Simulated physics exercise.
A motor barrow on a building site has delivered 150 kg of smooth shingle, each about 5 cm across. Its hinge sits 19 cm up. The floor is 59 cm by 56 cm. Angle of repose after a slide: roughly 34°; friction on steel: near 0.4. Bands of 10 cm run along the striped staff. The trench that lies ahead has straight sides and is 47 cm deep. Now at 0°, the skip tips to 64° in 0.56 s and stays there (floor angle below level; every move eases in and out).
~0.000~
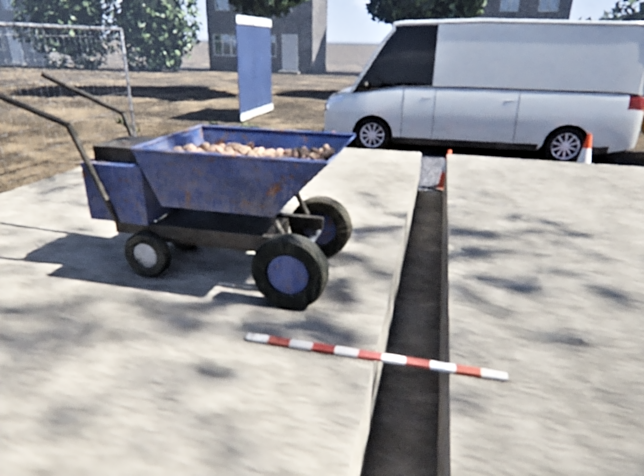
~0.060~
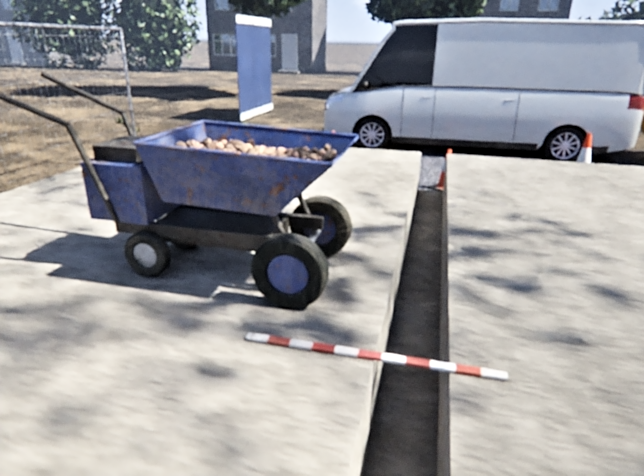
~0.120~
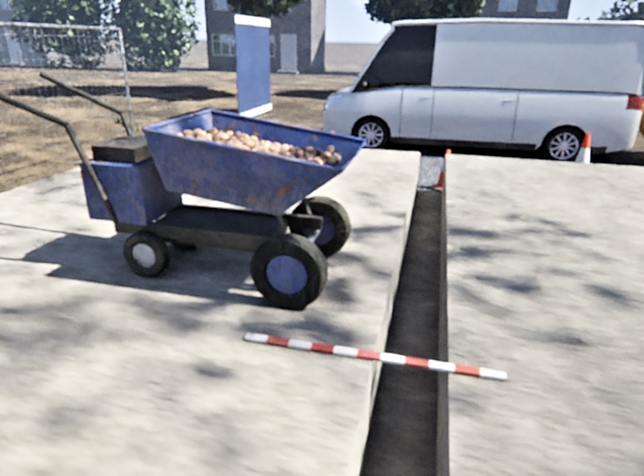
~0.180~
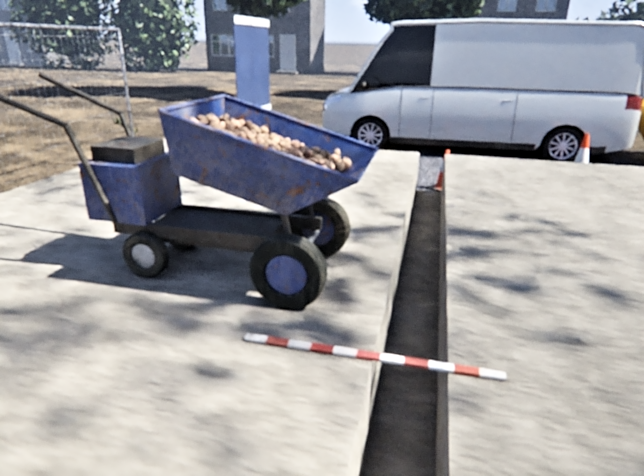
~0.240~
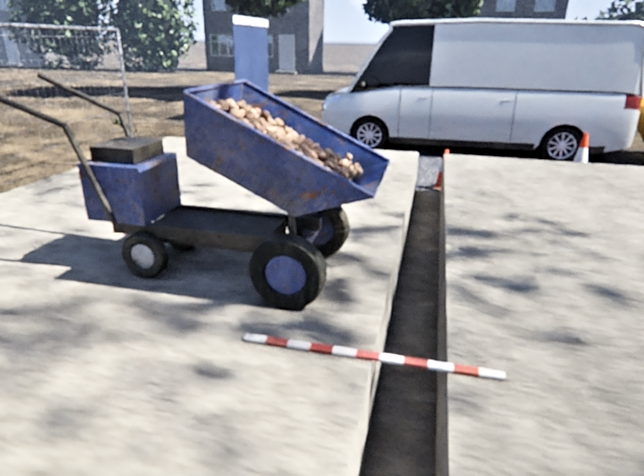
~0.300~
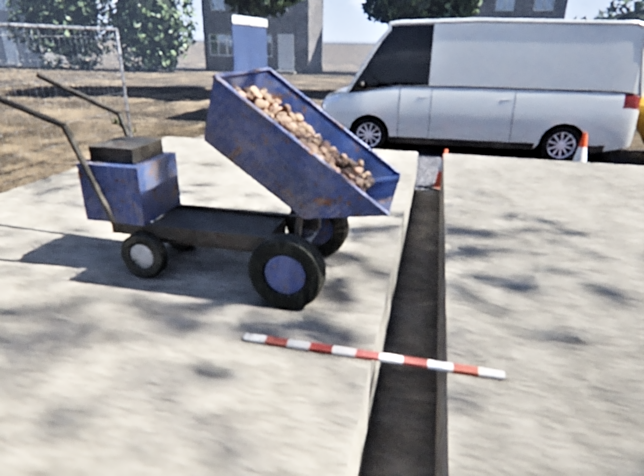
In this clip, a blue motor barrow loaded with smooth stones stands beside a straight trench with a red-and-white striped staff lying across it, and its skip tilts steadily steeper toward the right while a white van stays parked behind.
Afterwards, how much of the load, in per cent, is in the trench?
About 27 per cent.
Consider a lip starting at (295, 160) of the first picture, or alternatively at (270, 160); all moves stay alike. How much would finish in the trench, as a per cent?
From the first spot near 50, from the second near 75 per cent.
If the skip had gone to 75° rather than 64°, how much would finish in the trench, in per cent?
Expect roughly 25 per cent.
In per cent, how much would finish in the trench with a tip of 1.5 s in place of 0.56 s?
I'd put it at roughly 45 per cent.
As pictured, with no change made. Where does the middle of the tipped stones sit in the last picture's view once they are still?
Roughly at (502, 298).
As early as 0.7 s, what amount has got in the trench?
Some 10 per cent.
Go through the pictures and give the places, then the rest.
The first picture shows lip at (328, 163), floor tilted 0°, highest stones at (283, 151).
The second picture shows lip at (332, 165), floor tilted 2°, highest stones at (227, 147); the stones move at 0.5 m/s on average.
In the third picture, the skip is at 8°, its lip at (342, 171); the top of the load is at (217, 136); the stones move at 1.1 m/s on average.
In the fourth picture, the skip is at 16°, its lip at (358, 182); the top of the load is at (224, 123); the stones move at 1.4 m/s on average.
The fifth picture shows lip at (374, 197), floor tilted 25°, highest stones at (238, 107); the stones move at 1.6 m/s on average.
The sixth picture shows lip at (388, 215), floor tilted 35°, highest stones at (259, 96); the stones move at 1.7 m/s on average.
After 0.4 s the floor is at 54°; 100 % in the skip; the foremost stones are at (389, 221).
After 0.7 s the floor is at 64°; 84 % in the skip, 10 % in the trench, 7 % past the trench; the foremost stones are at (473, 288).
After 1.0 s the floor is at 64°; 14 % in the skip, 13 % in the trench, 73 % past the trench; the foremost stones are at (638, 302).
After 3.0 s the floor is at 64°; 0 % in the skip, 27 % in the trench, 73 % past the trench; the foremost stones are past the picture's edge.
